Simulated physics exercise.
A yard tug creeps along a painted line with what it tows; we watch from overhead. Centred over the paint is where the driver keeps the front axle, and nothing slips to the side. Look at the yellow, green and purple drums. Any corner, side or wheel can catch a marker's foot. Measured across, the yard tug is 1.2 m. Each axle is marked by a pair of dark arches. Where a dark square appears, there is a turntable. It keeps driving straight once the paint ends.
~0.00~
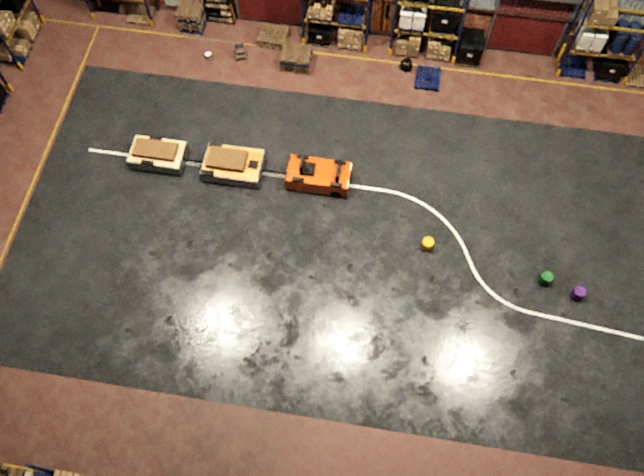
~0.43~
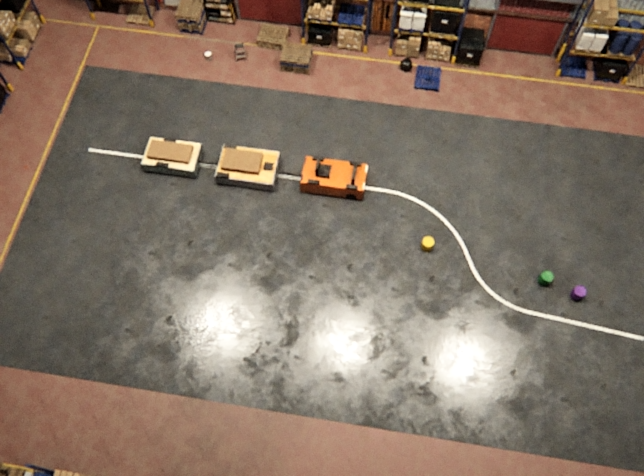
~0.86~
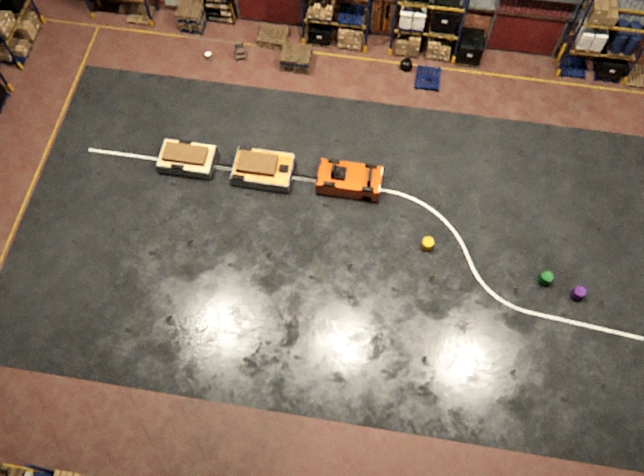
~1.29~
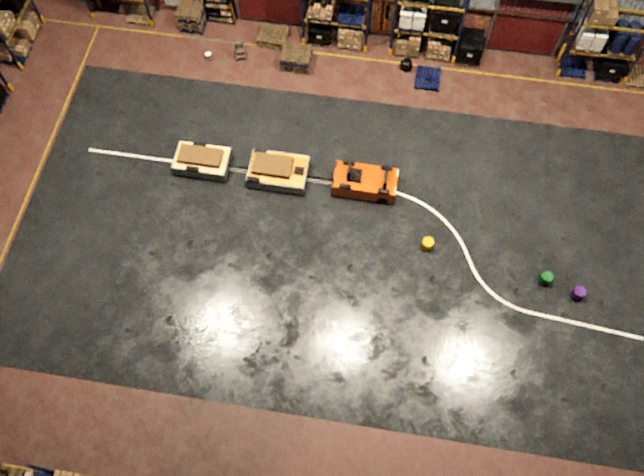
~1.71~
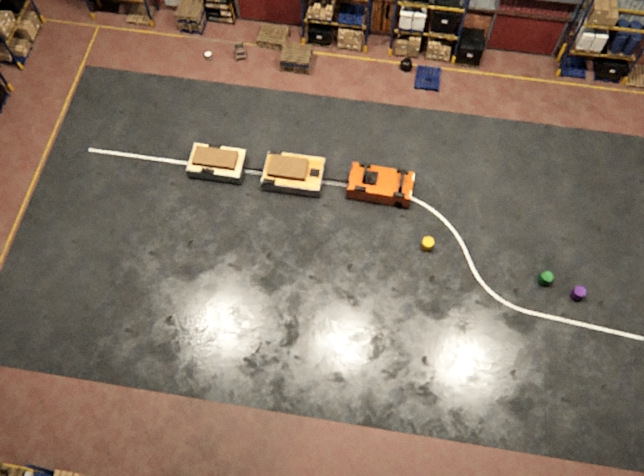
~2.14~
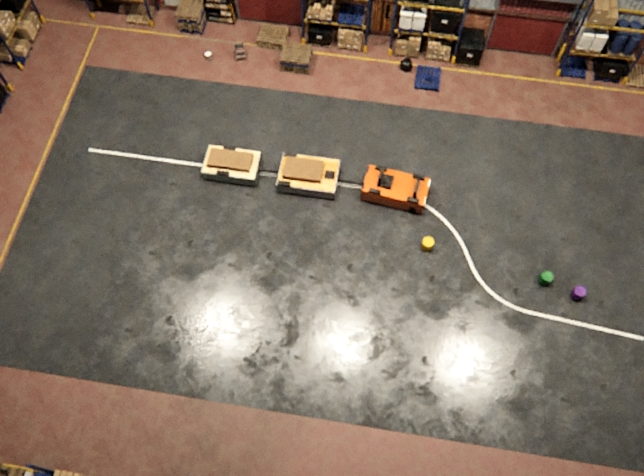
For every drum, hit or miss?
Yellow hit, green hit, purple hit.
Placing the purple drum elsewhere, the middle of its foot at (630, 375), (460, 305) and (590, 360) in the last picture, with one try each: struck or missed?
First clear, second clear, third missed.
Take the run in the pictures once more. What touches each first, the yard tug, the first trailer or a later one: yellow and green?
Looking at yellow, it's the foremost trailer; looking at green, it's the foremost trailer.
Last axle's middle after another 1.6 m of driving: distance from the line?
0 cm.
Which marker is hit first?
The yellow one is first.
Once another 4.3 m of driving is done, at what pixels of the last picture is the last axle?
Near (326, 176).
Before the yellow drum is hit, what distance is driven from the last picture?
5.0 m.
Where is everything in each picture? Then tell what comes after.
The first picture shows nose (346, 175); last axle (151, 150); still straight; yellow (427, 244), green (546, 279), purple (578, 293); 2 trailers.
The second picture shows nose (362, 177); last axle (166, 152); still straight.
The third picture shows nose (377, 179); last axle (181, 154); still straight.
The fourth picture shows nose (393, 181); last axle (196, 156); still straight.
The fifth picture shows nose (409, 185); last axle (211, 159); turned 2°.
The sixth picture shows nose (424, 191); last axle (226, 161); turned 6°; yellow (427, 244), green (546, 279), purple (578, 293).
By 5.6 s, the last axle is at (340, 179) of the last picture, 15 cm off the line; the first trailer has hit yellow.
By 9.4 s, the last axle is at (453, 242) of the last picture, 50 cm off the line; the first trailer has hit green.
By 9.7 s, the last axle is at (464, 249) of the last picture, 25 cm off the line; the first trailer has hit purple.
By 14.6 s, the last axle is out of the picture, 15 cm off the line; 3 of 3 struck in all.
